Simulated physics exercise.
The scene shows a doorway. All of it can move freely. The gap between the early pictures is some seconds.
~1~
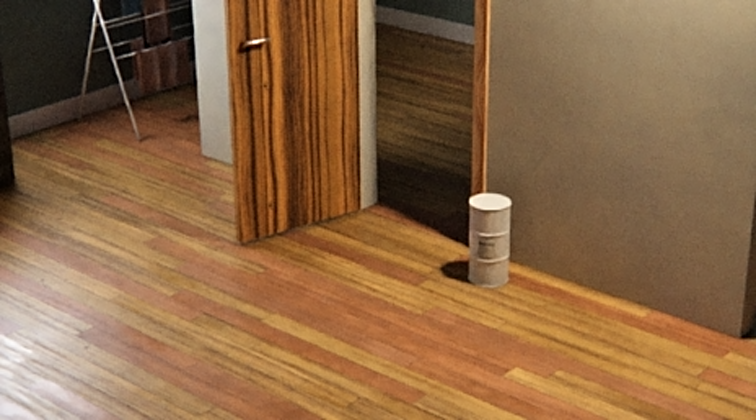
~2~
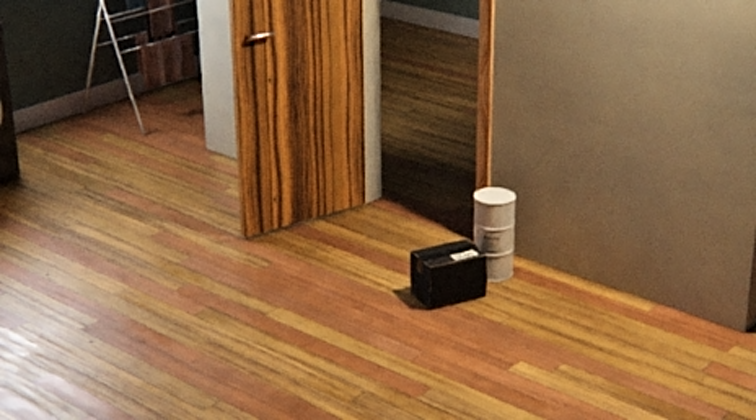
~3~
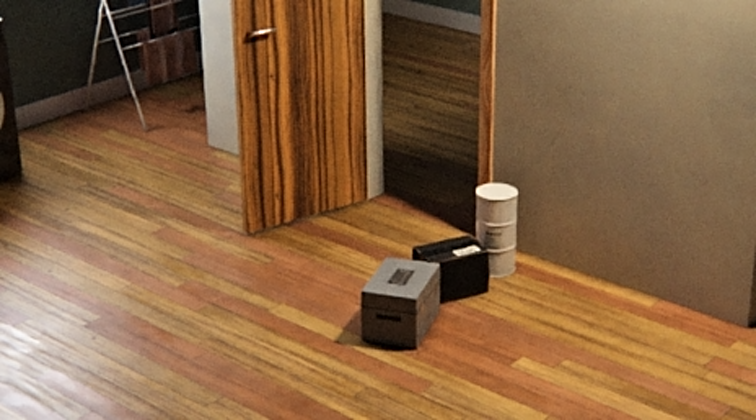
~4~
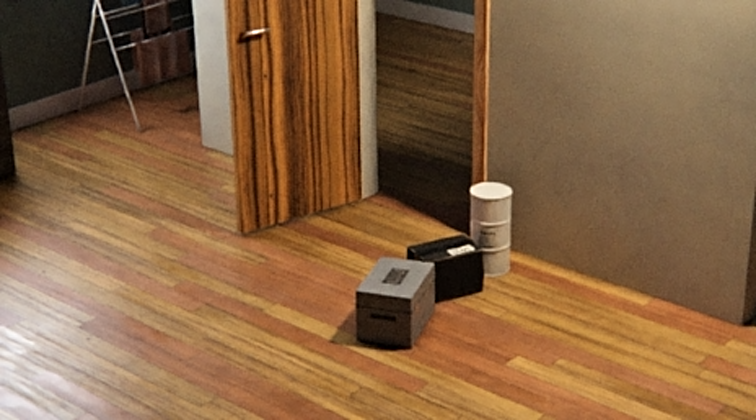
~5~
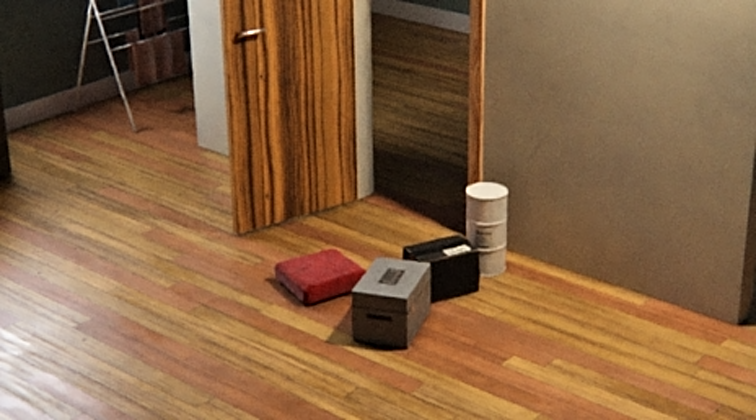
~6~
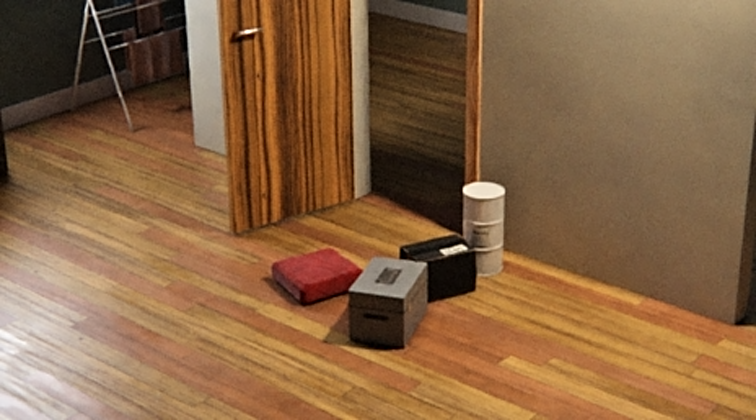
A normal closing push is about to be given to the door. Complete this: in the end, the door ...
In the end, the door swings shut.
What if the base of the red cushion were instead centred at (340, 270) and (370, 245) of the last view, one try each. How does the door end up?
On the first try the door finishes its swing, and on the second it is obstructed.
Then, 0.70 s after the last picture, door 89° open.
Then, 1.30 s after the last picture, door 63° open.
Then, 1.80 s after the last picture, door 39° open.
Then, 2.40 s after the last picture, door 10° open.
At rest, door 0° open; all 4 in place. Seen from the same camera at the end, red cushion near (318, 275).
